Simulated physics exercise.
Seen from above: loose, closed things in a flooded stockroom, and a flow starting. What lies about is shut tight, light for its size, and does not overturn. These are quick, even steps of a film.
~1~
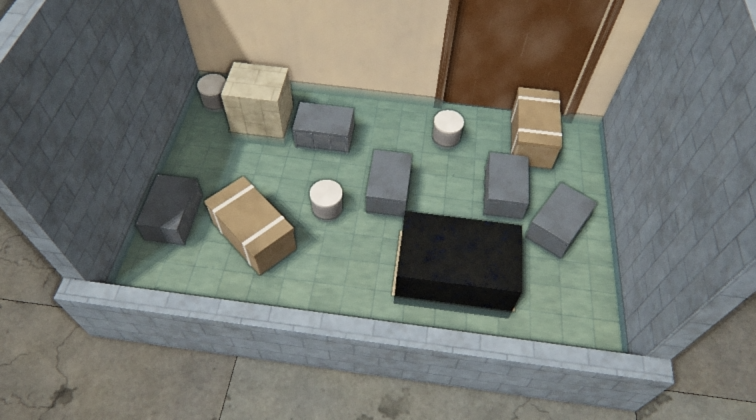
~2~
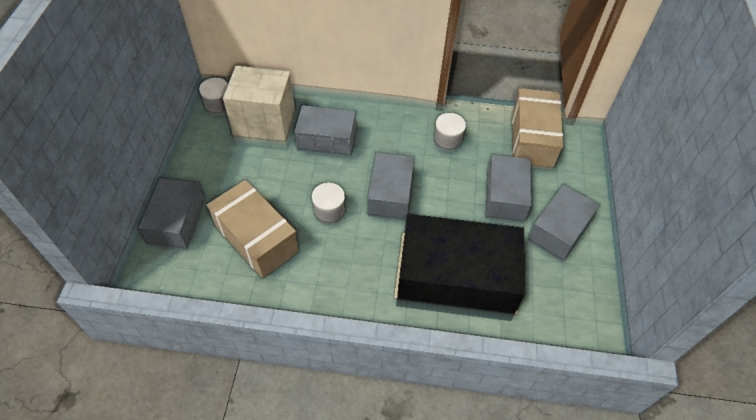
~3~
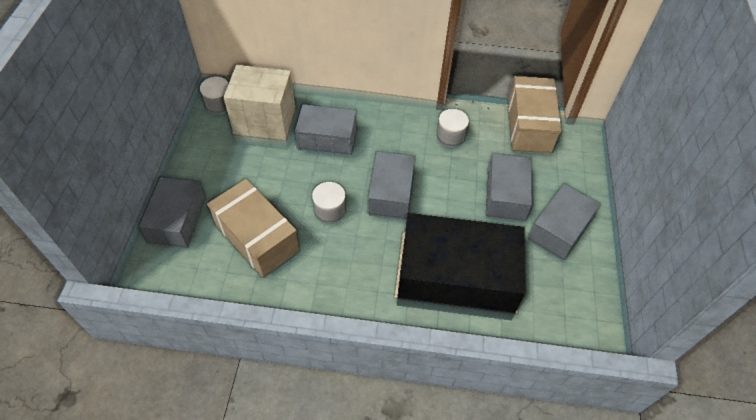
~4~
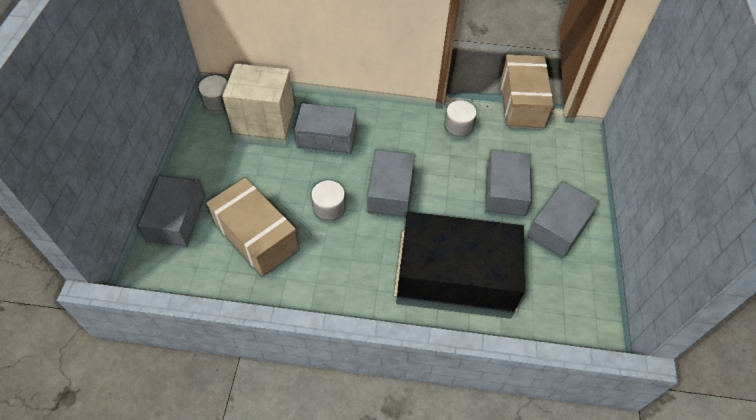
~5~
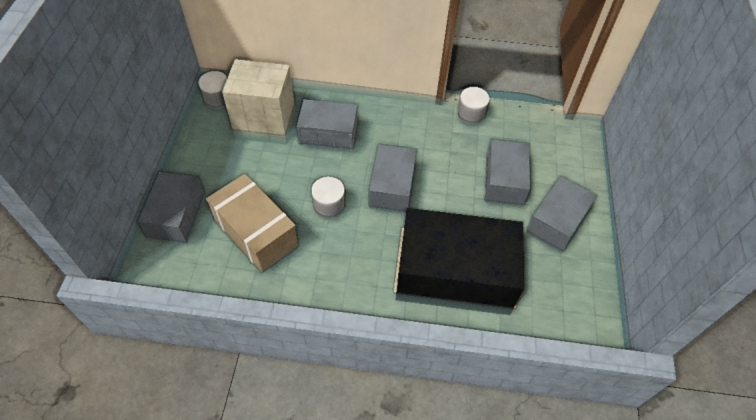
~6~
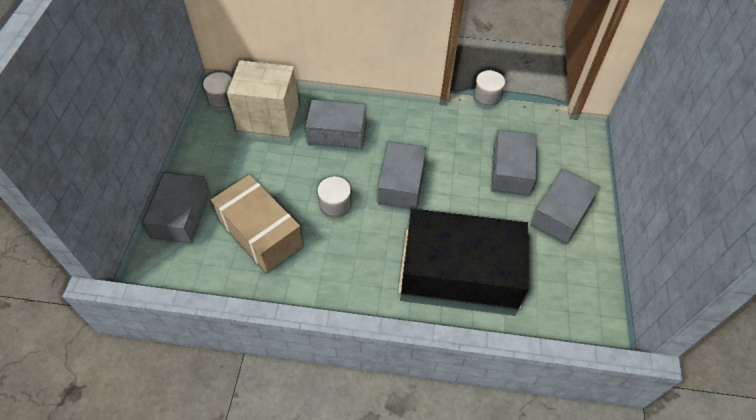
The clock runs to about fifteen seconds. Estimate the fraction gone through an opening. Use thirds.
That comes to at least two thirds.
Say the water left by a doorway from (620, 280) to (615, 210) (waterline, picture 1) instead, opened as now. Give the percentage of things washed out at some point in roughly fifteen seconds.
Near 50 in a hundred.
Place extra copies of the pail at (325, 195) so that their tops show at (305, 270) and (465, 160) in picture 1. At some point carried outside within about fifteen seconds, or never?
One after the other: Still in, gone.
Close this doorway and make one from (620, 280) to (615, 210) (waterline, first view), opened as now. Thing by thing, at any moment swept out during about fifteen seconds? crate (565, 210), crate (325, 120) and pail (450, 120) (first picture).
In that order: Through, left behind, washed out.
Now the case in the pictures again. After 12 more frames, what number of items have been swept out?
3 of them.
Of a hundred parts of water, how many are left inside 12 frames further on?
I make it 70 per cent.
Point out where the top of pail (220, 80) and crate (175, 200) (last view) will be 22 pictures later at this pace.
Around (279, 76) and (211, 189).
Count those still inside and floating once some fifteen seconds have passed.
3 of them.
A moment on, 2 of 10 are out; 8 afloat.
Next, 3 of 10 are out; 7 afloat.
Later, 7 of 10 are out; 3 afloat.
In the end, 7 of 10 are out; 3 afloat.
